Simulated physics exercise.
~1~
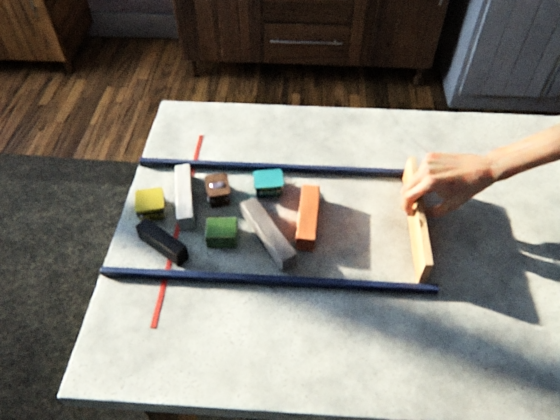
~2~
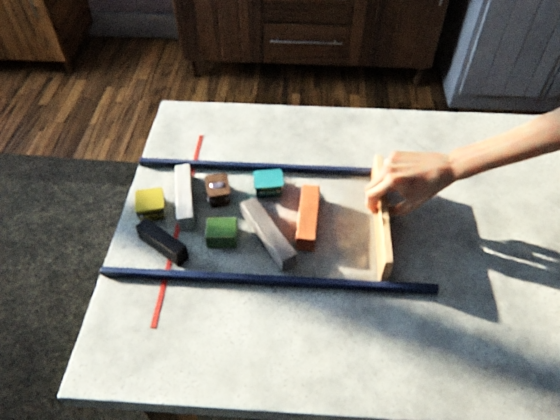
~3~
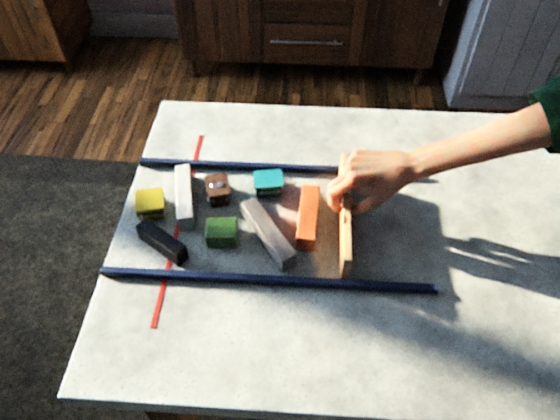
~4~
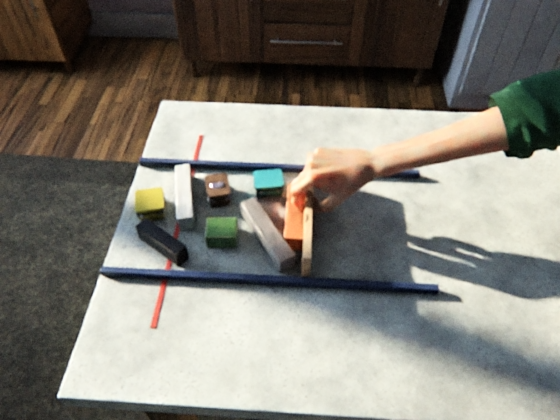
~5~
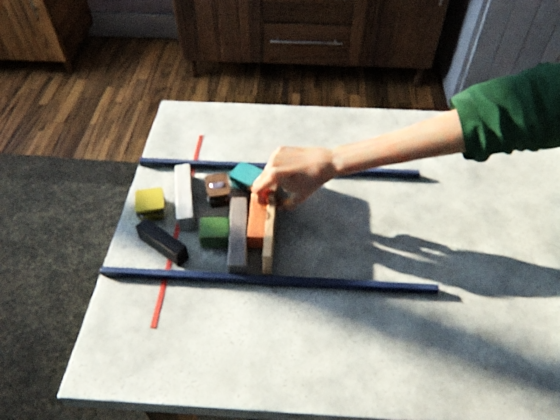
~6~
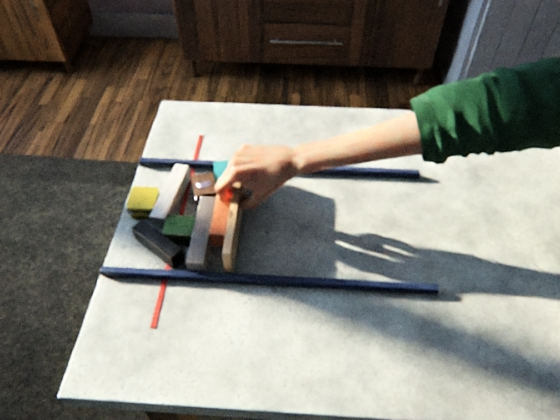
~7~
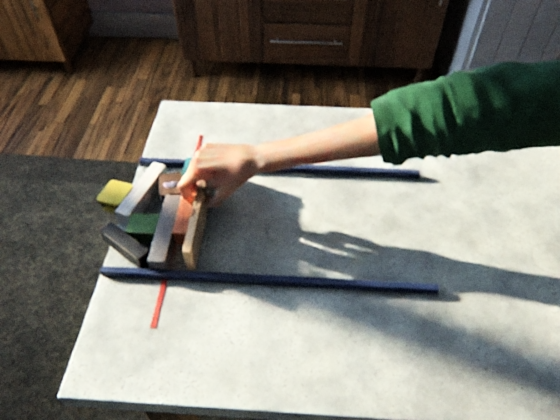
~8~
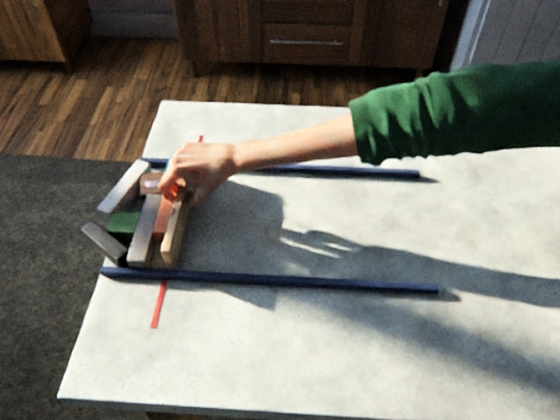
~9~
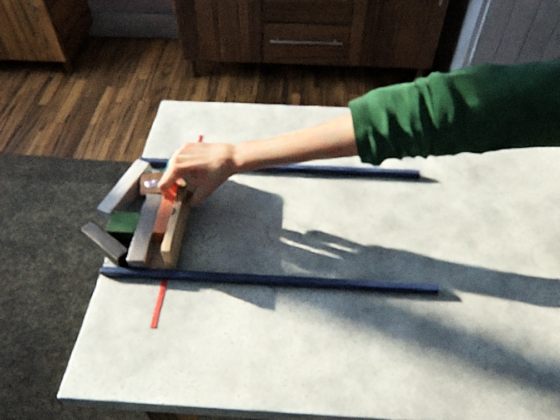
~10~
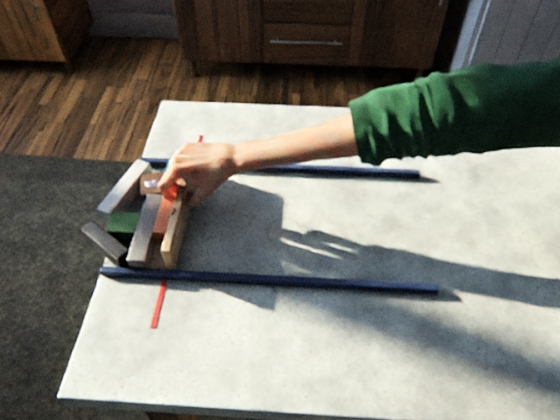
A hand holds a wooden board upright at the right of a pale tabletop, seen from above, between two dark blue rails. To its left lie an orange bar, a grey bar, teal, brown, green and yellow blocks, a white bar and a black stick, near a red tape line by the table's left edge. The hand slides the board left, meeting the orange bar, then the grey one, and bunching the pieces together. The yellow block is pushed over the edge and drops from view. The board stops near the tape, with the white and black pieces jutting past the edge, and everything stays still.
